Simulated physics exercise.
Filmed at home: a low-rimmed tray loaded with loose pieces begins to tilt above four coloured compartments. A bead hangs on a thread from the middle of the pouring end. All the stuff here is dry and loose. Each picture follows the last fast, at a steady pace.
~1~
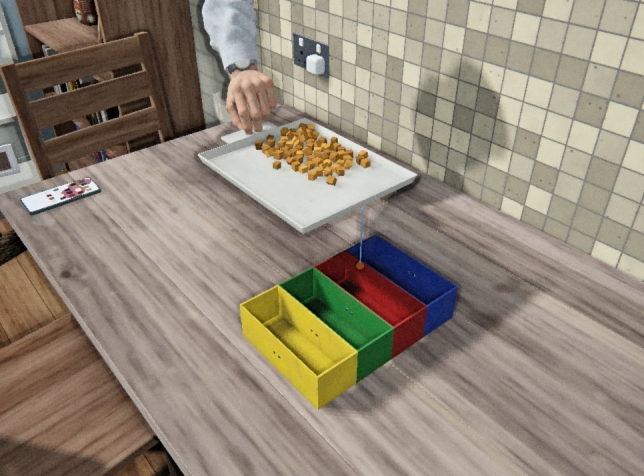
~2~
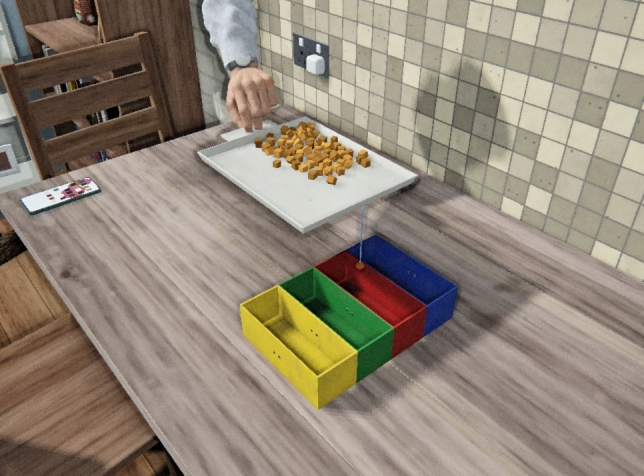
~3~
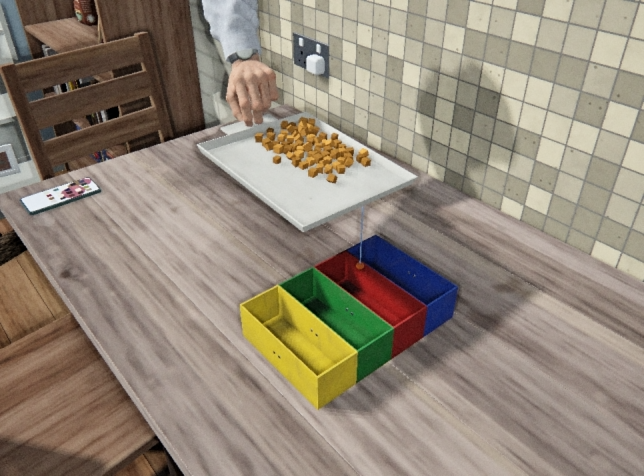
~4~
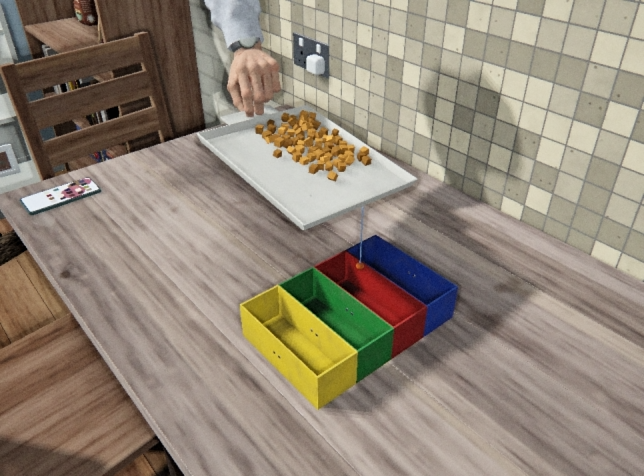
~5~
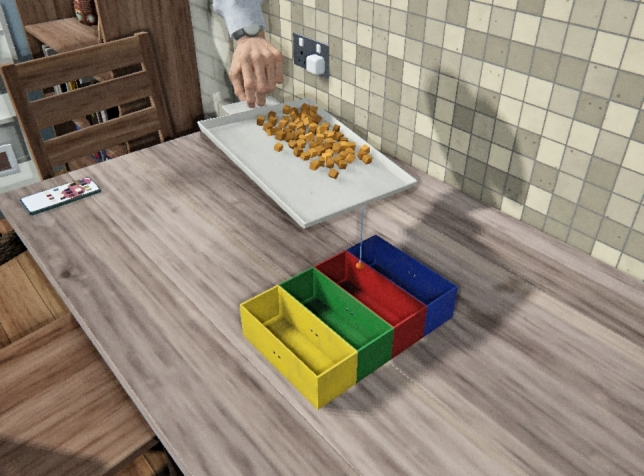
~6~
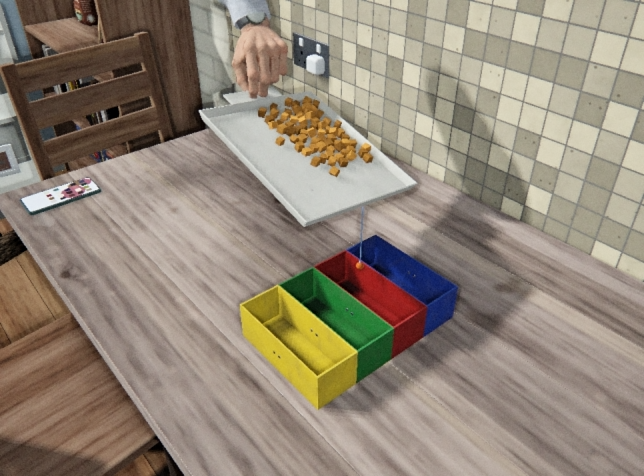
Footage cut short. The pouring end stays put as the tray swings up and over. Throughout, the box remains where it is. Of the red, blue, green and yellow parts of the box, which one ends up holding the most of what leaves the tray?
The blue part holds the most.
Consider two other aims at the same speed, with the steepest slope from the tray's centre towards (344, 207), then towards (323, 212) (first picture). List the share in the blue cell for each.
Case one 20 %; case two 0 %.
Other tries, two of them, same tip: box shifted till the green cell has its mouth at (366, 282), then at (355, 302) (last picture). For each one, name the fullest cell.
In the first try it is the red cell, in the second it is the blue cell.
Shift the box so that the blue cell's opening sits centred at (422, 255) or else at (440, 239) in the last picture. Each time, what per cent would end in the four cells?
In order: 100 percent, then 100 percent.
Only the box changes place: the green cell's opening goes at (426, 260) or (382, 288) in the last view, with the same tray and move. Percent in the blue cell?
0% for the first placement, 20% for the second.
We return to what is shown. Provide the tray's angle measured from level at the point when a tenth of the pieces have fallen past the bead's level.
Angle: Close to 60°.
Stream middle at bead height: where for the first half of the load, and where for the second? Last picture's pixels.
Roughly (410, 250) first, then roughly (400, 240).
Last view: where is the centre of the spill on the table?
Look around pixel (440, 269).
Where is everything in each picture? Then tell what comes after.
Corners of the pouring end near (303, 225) and (412, 174), level; middle of the load near (308, 152), croutons; bead on its thread near (360, 266); yellow cell near (337, 377); green cell near (375, 352); red cell near (409, 330); blue cell near (440, 309), in the first picture.
Corners of the pouring end near (303, 224) and (412, 175), level; middle of the load near (308, 151), in the second picture.
Corners of the pouring end near (304, 223) and (412, 176), tipped barely, lowest at the right corner; middle of the load near (309, 148), in the third picture.
Corners of the pouring end near (304, 222) and (413, 178), tipped a little, lowest at the right corner; middle of the load near (309, 143), in the fourth picture.
Corners of the pouring end near (305, 220) and (413, 180), tipped a little, lowest at the right corner; middle of the load near (310, 137), in the fifth picture.
Corners of the pouring end near (307, 219) and (413, 182), tipped clearly, lowest at the right corner; middle of the load near (312, 132); yellow cell near (337, 377); green cell near (375, 352); red cell near (409, 330); blue cell near (440, 309), in the sixth picture.
Shortly afterwards, tray tipped steeply; the bulk on the tray; a little in the blue cell; a little falling or outside the box.
Next, tray tipped past a quarter turn; a little on the tray; near half in the blue cell; a little in the red cell; near half falling or outside the box.
Some moments later, tray tipped past a quarter turn; near half in the blue cell; a little in the red cell; near half falling or outside the box.
In the end, tray tipped past a quarter turn; near half in the blue cell; a little in the red cell; none at all in the yellow cell; none at all in the green cell; near half outside the box.
